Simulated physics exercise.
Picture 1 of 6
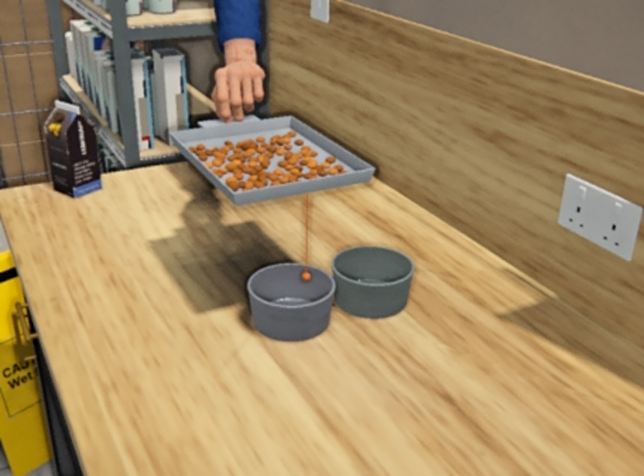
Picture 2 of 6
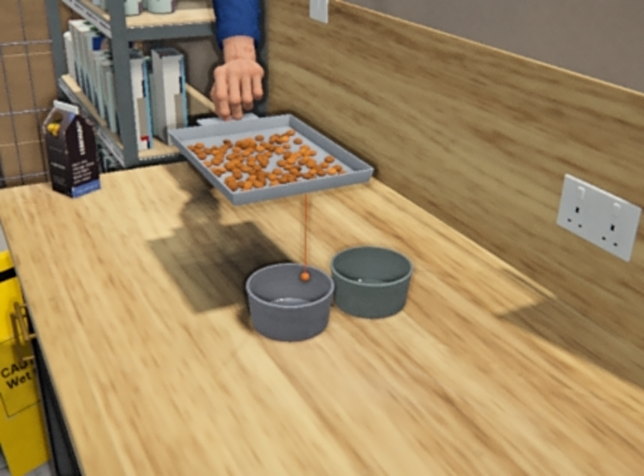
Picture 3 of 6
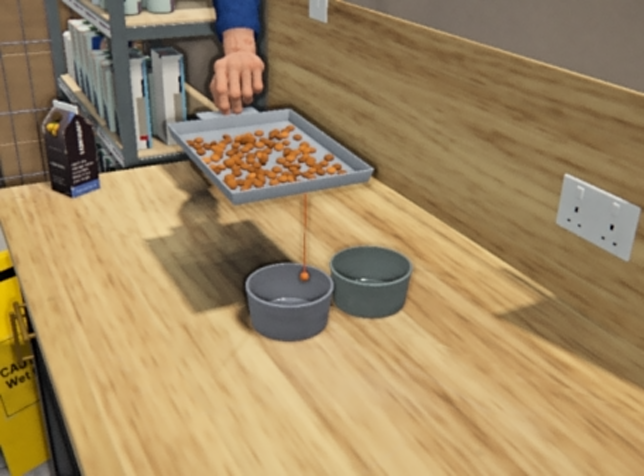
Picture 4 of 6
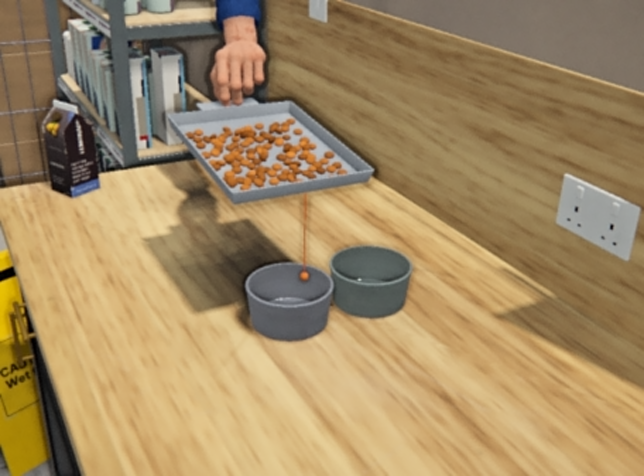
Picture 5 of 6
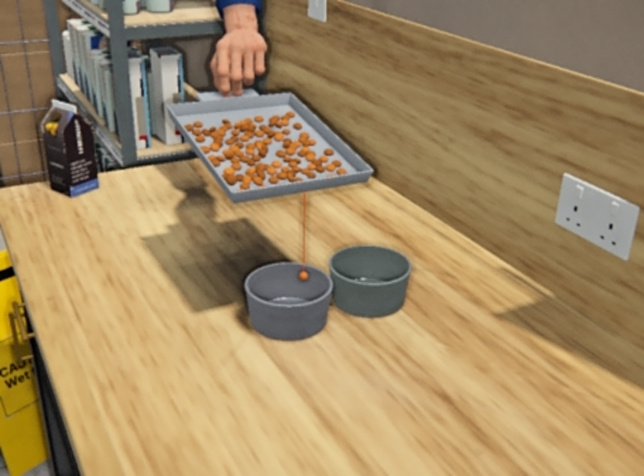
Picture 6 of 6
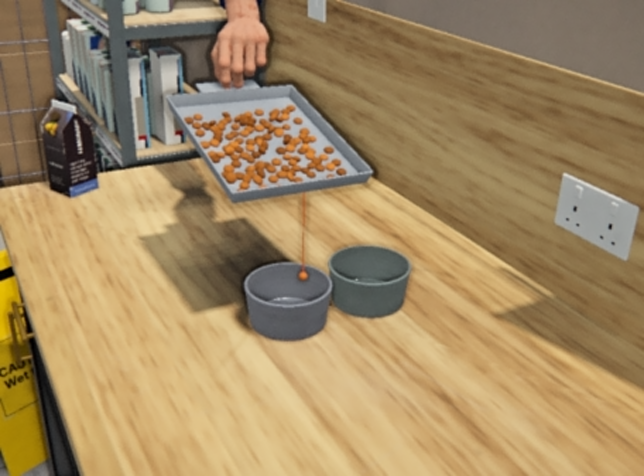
A hand held a gray tray of small orange-brown pieces above two round dishes on a wooden counter, slowly raising its far end while a little bead hung on a thread underneath, barely moving.
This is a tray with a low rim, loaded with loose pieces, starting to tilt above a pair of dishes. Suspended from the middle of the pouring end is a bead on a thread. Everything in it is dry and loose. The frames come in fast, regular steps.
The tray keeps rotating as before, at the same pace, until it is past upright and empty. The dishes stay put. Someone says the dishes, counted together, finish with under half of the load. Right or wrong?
Right.
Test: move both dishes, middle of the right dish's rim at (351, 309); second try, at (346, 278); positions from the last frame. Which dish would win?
Try 1: The rightmost dish; try 2: The rightmost dish.
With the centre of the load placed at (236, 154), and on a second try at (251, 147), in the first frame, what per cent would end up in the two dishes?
Close to 10 per cent, followed by close to 10 per cent.
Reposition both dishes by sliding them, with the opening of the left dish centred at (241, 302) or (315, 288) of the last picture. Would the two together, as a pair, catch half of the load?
Taking the places in turn, it's shy of half and then shy of half.
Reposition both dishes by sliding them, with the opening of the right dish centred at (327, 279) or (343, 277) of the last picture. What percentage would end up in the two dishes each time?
Trial 1: 20 percent; trial 2: 30 percent.
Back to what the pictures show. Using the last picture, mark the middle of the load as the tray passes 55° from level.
I'd mark the middle close to (297, 148).
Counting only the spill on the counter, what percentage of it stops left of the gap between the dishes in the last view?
Looks like close to 30 per cent of it.
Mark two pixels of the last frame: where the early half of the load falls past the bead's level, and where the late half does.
(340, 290) first, (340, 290) later.
Shortly afterwards, tray tipped steeply; the whole lot on the tray.
Next, tray tipped right over; near a quarter on the tray; only a few in the right dish; near half outside both; near a third in the air.
Some moments later, tray tipped past a quarter turn; only a few in the left dish; a little in the right dish; all but a few outside both.
In the end, tray tipped past a quarter turn; only a few in the left dish; a little in the right dish; all but a few outside both.
